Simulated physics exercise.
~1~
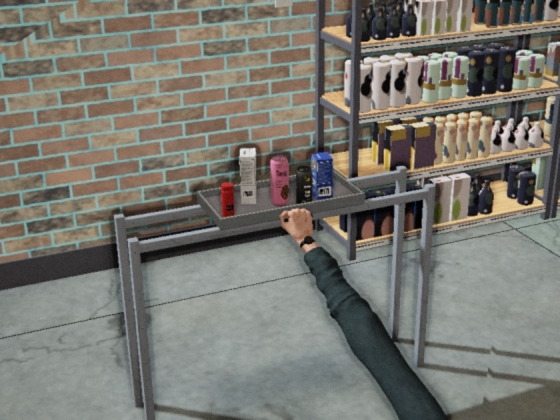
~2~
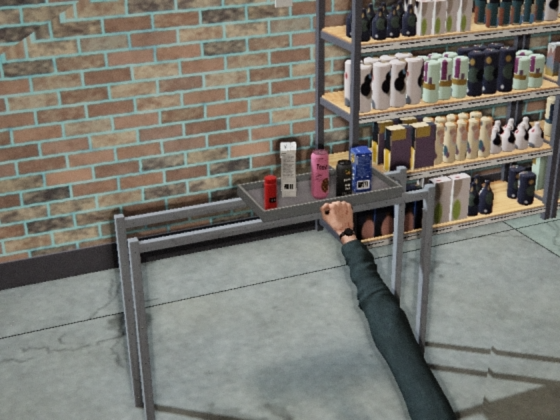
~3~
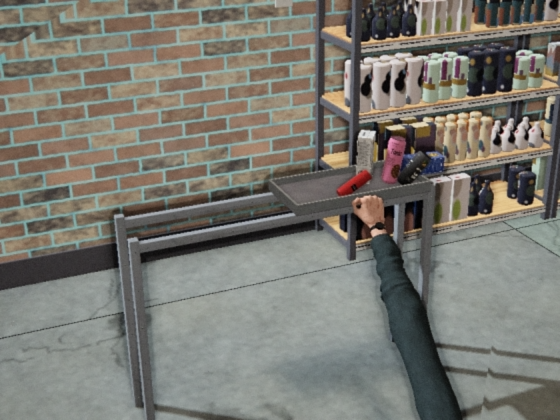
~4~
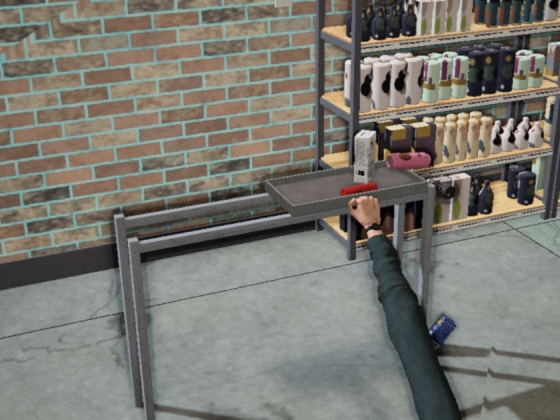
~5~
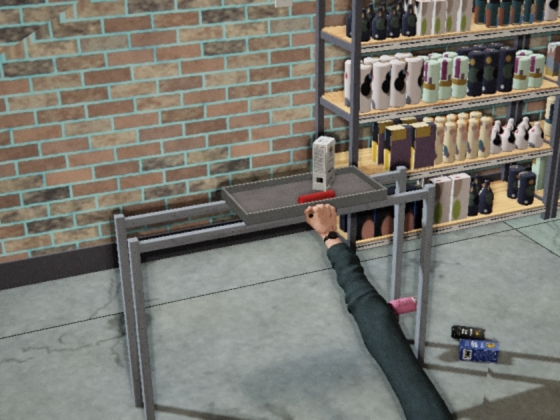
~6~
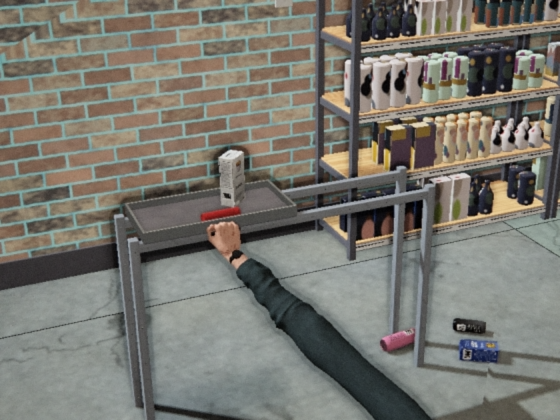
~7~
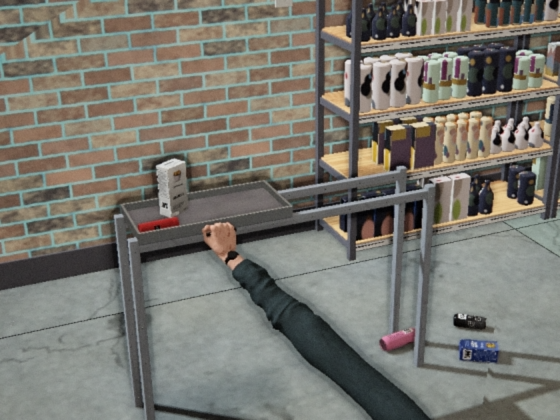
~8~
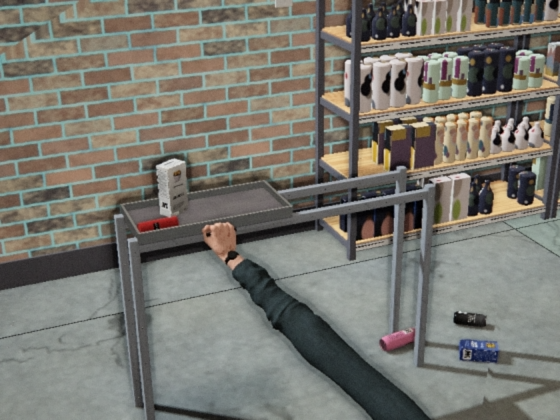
In a shop with a brick wall and stocked shelves at the right, seen from slightly above, a hand in a dark sleeve grips a grey sliding tray on a metal frame. A red shaker, white packet, pink can, black can and blue carton stand on it from left to right. The tray moves right to the end of its rails, where the shaker topples and the blue carton, then both cans, go over the edge. The arm then draws the tray back to the far left. Finally, the packet stands beside the fallen shaker, while the other three lie on the floor.
